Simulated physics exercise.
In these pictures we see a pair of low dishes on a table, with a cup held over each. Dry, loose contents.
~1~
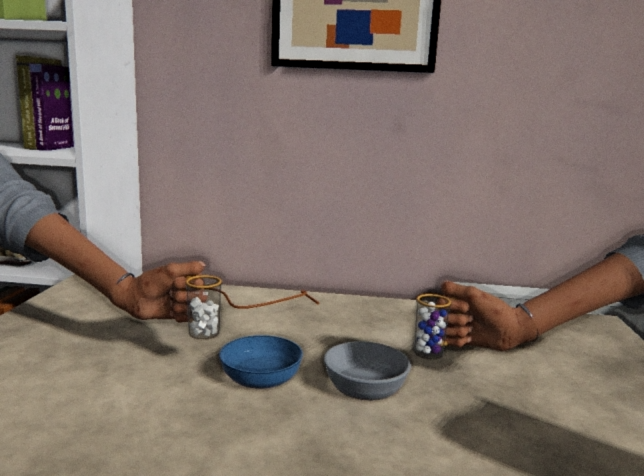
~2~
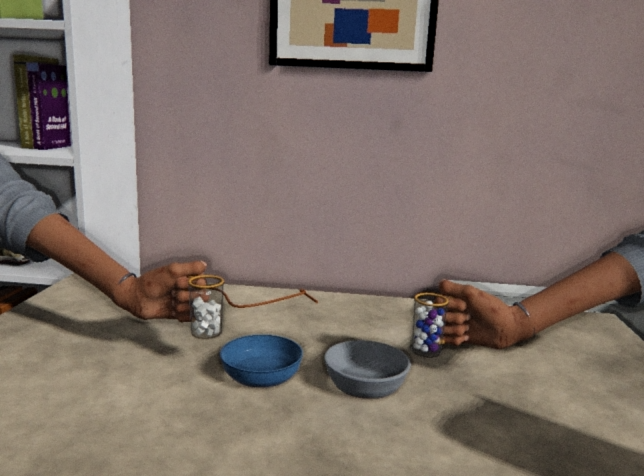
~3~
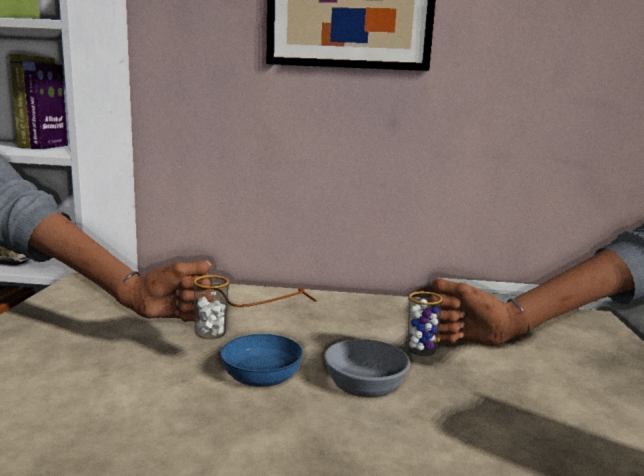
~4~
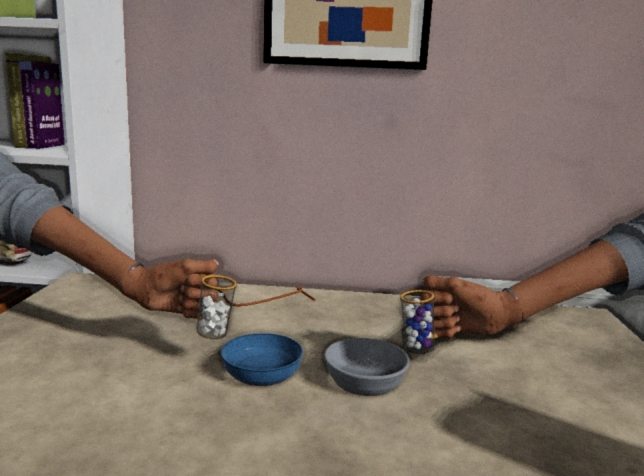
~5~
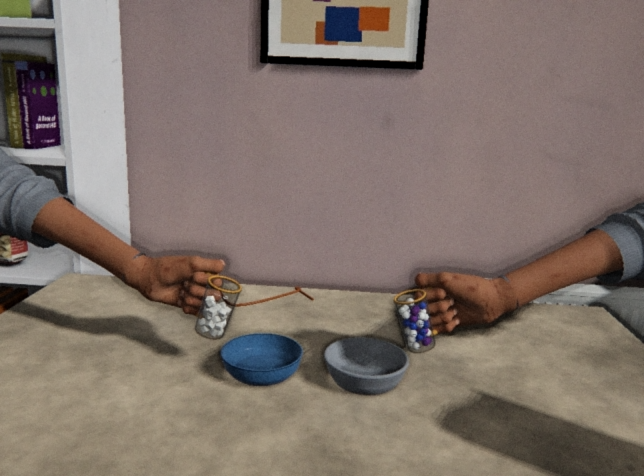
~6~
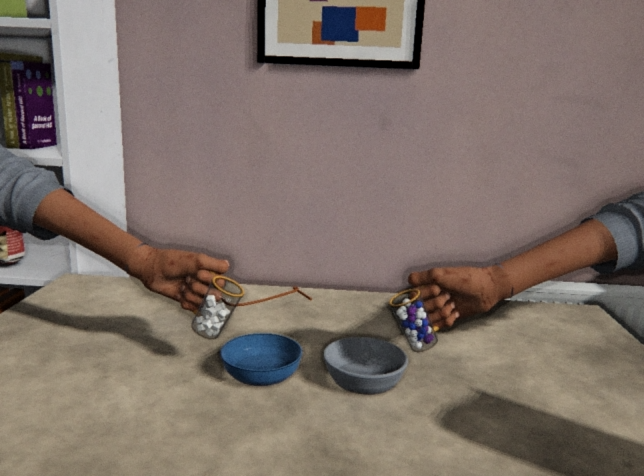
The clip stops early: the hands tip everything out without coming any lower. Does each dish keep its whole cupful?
Left dish: Nothing lost; right dish: Nothing lost.
Then, 0.46 s after the last picture, left, all still in the cup; right, all still in the cup.
Then, 0.95 s after the last picture, left, all still in the cup; right, nearly all still in the cup, a stray few in the dish.
Then, 1.53 s after the last picture, left, about a quarter still in the cup, about two thirds in the dish, a small part in the air; right, all in the dish.
At rest, left, all in the dish, none outside the dish; right, all in the dish, none outside the dish.
